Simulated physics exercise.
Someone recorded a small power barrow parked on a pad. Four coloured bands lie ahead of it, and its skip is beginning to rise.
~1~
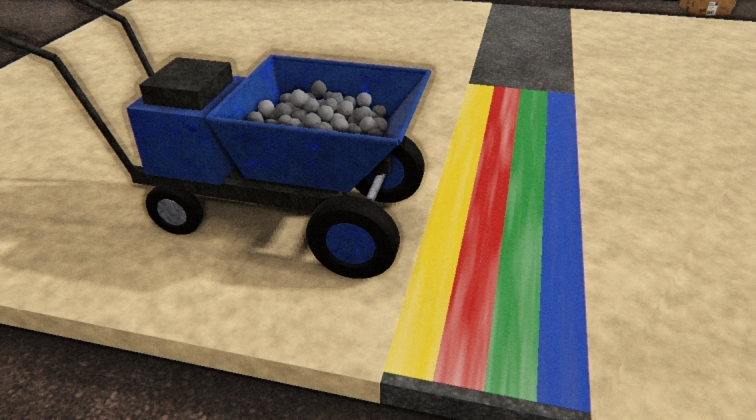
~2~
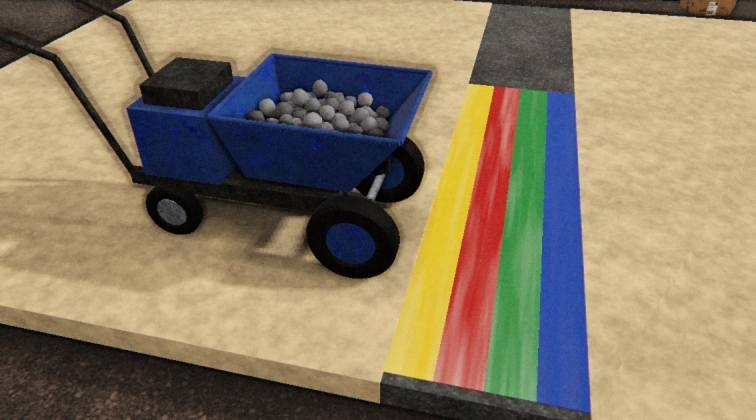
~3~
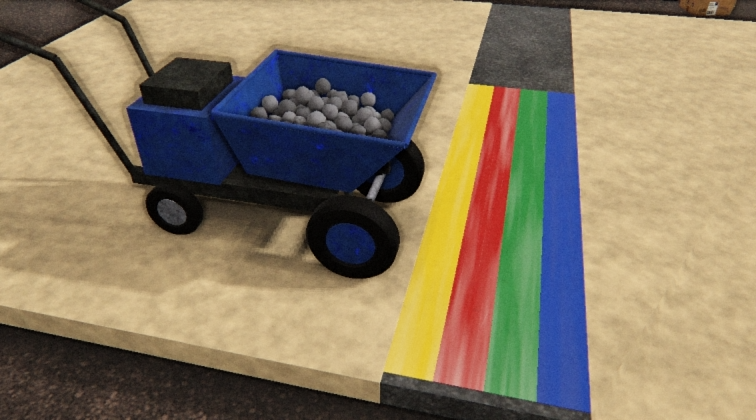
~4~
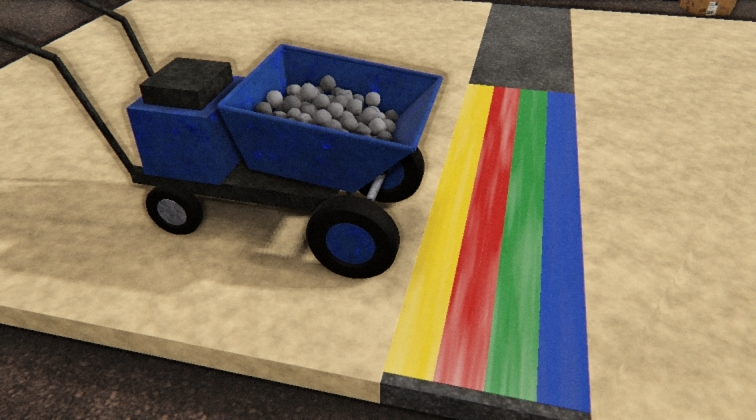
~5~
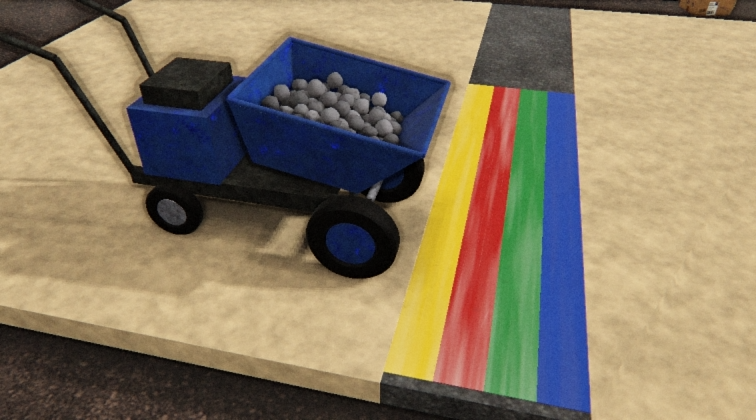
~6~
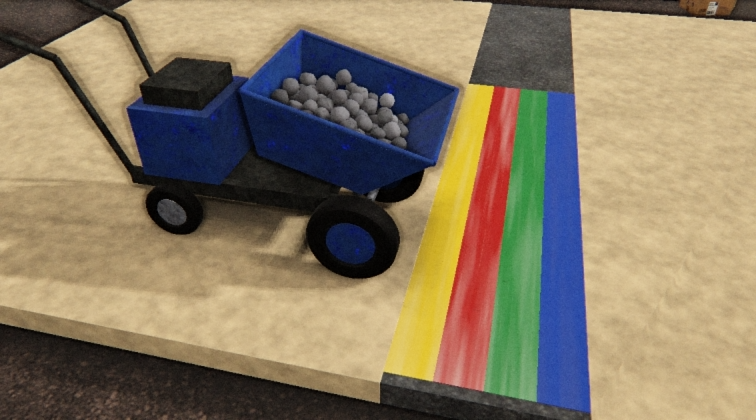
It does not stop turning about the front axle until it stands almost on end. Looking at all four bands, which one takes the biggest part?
That would be the green band.
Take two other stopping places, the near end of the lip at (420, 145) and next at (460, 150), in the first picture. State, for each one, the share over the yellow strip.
About 0 and 0 per cent.
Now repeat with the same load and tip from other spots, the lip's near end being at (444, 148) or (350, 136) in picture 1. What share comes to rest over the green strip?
Estimates, in order: 10 % then 10 %.
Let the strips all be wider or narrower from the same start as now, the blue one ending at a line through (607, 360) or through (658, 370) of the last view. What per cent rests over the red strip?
First some 10, then 30 per cent.
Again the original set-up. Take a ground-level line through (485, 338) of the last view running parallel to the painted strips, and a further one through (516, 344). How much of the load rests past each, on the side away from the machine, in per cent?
About 60 percent, then about 40 percent.
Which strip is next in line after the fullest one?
That blue strip.
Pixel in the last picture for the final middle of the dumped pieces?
The centre comes to rest near (535, 252).
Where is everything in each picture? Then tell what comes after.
In the first picture, lip of the skip near (398, 142), level; top of the load near (326, 114), round cobbles; yellow strip near (422, 321); red strip near (467, 329); green strip near (514, 337); blue strip near (563, 346).
In the second picture, lip of the skip near (400, 143), level; top of the load near (327, 113).
In the third picture, lip of the skip near (405, 146), tipped barely; top of the load near (305, 115).
In the fourth picture, lip of the skip near (413, 150), tipped a little; top of the load near (310, 113).
In the fifth picture, lip of the skip near (422, 156), tipped a little; top of the load near (317, 109).
In the sixth picture, lip of the skip near (433, 164), tipped clearly; top of the load near (320, 101); yellow strip near (422, 321); red strip near (467, 329); green strip near (514, 337); blue strip near (563, 346).
Shortly afterwards, skip tipped steeply; the whole lot in the skip.
Next, skip tipped right over; the bulk in the skip; a little over the red strip; near a quarter over the green strip; only a few over the blue strip.
Some moments later, skip tipped right over; near a third in the skip; a little over the red strip; near a third over the green strip; near a quarter over the blue strip; a little off the paint.
In the end, skip tipped right over; near a third in the skip; none at all over the yellow strip; a little over the red strip; near a third over the green strip; near a quarter over the blue strip; a little off the paint.
